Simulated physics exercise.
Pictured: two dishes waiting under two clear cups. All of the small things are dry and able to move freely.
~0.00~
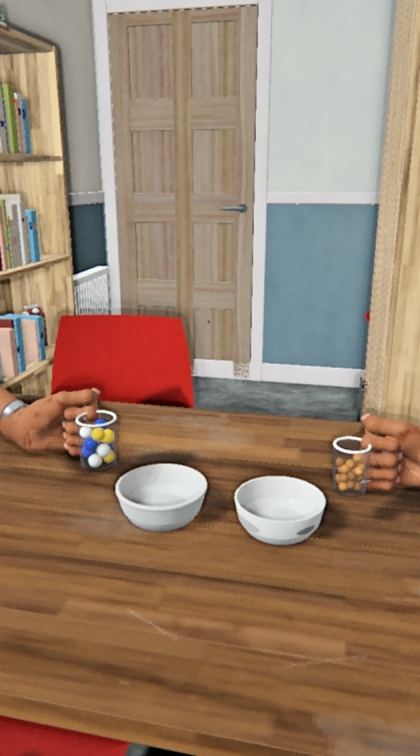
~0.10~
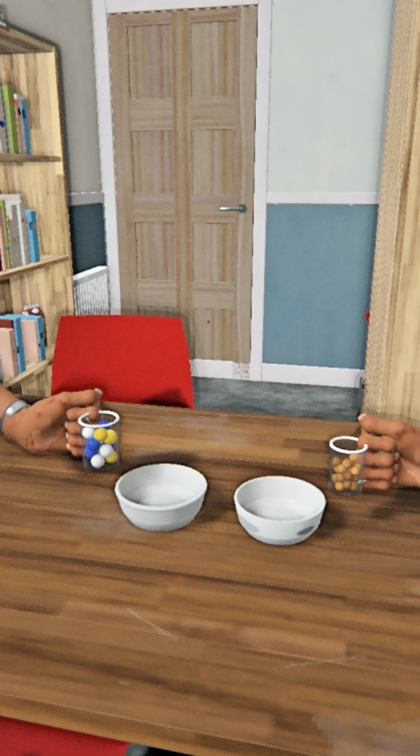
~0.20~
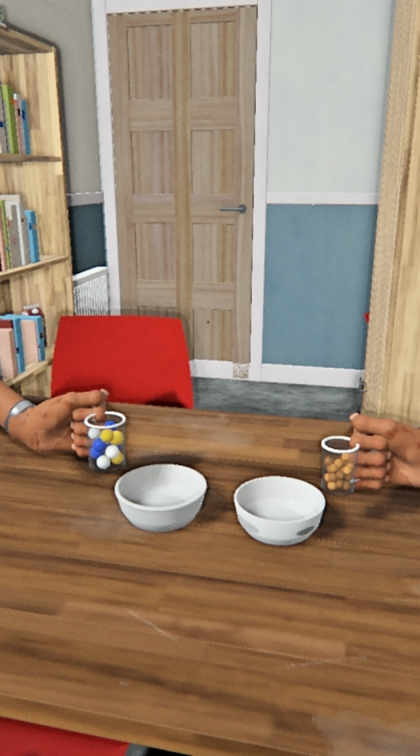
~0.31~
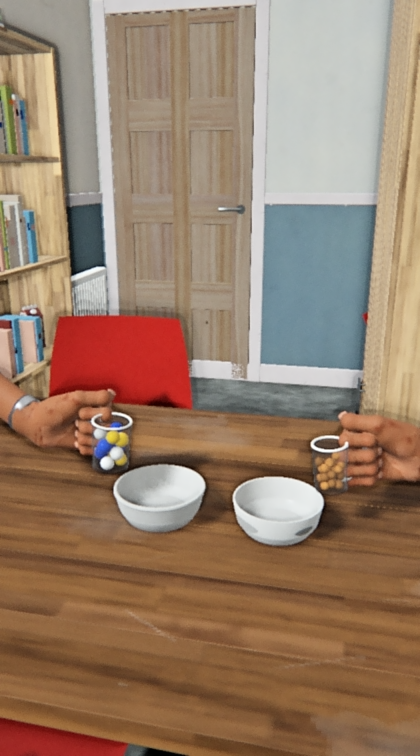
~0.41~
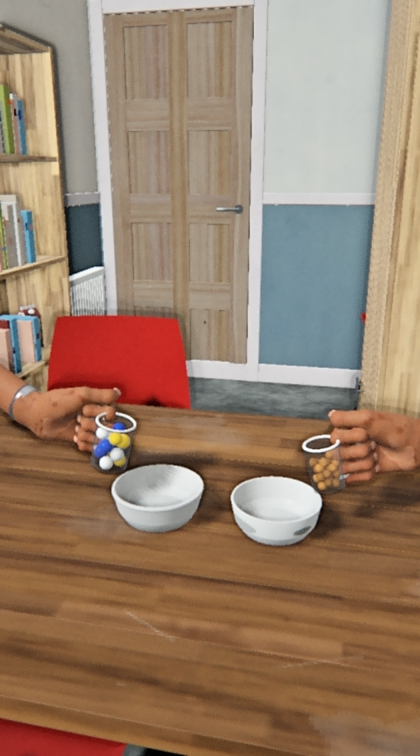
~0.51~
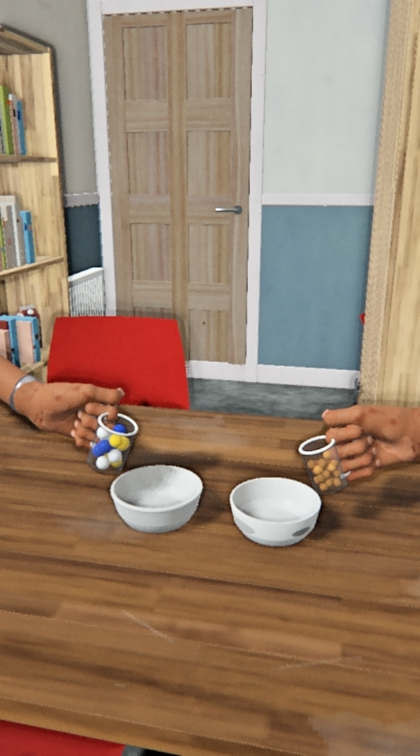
At a wooden table, two hands move cups of small balls inward and tilt them slightly.
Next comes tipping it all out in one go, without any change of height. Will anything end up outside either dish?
At the end, left dish: No spills. Right dish: No spills.
By 0.84 s, left, every one still in the cup; right, every one still in the cup.
By 1.25 s, left, every one still in the cup; right, every one still in the cup.
By 1.69 s, left, roughly two thirds still in the cup, roughly a third in the dish, about a tenth in the air; right, every one still in the cup.
When it is over (2.7 s), left, every one in the dish, not one outside the dish; right, every one in the dish, not one outside the dish.
